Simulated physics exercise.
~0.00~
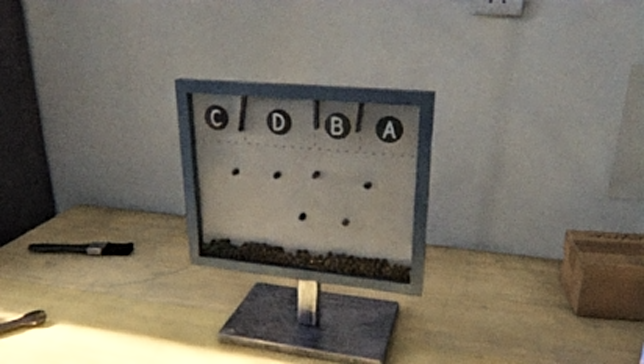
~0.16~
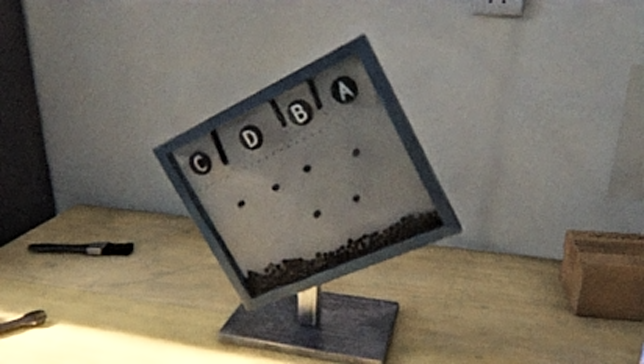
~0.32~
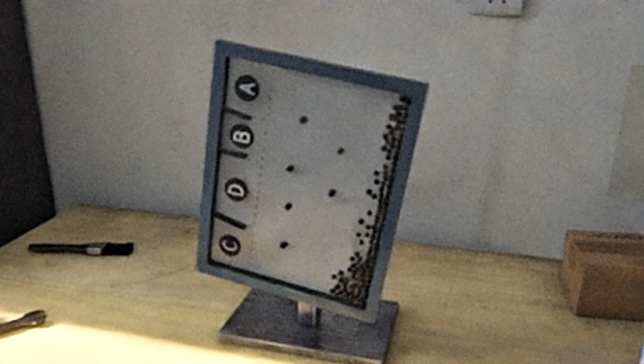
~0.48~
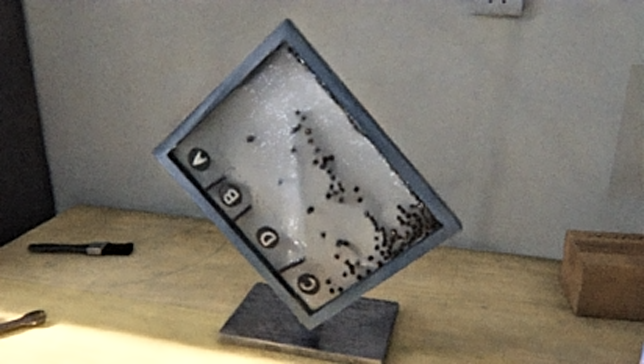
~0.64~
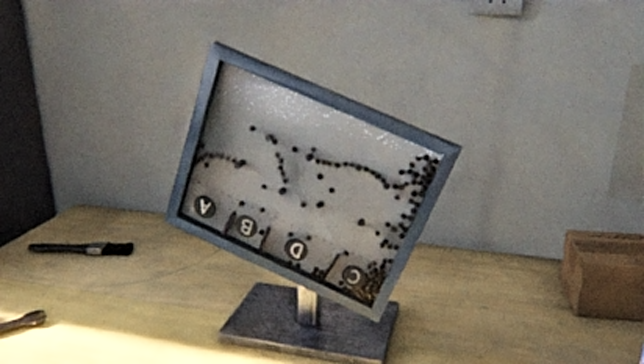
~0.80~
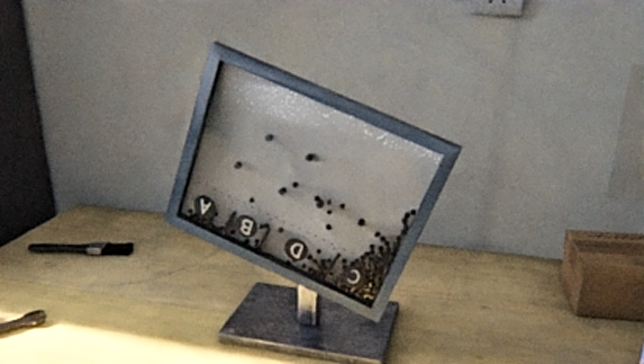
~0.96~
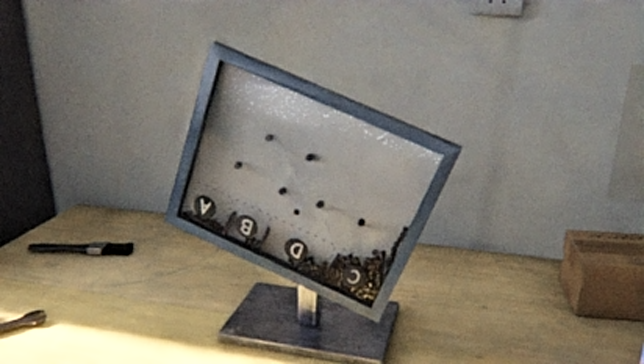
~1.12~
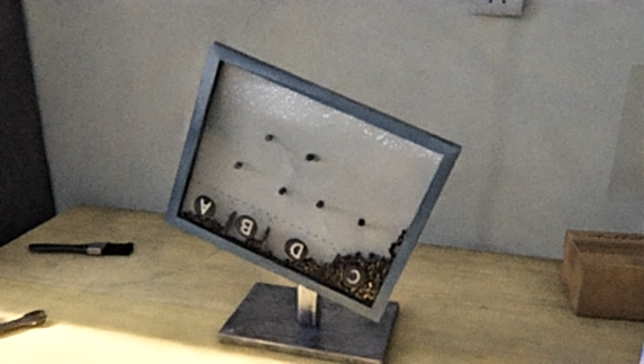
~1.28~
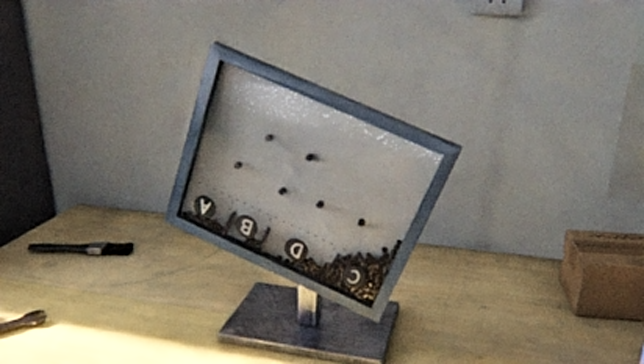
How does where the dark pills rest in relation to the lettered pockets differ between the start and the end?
At the start the pills lie along the edge of the box opposite the lettered pockets. At the end they rest mostly in and around the pockets, with the biggest heap at C.
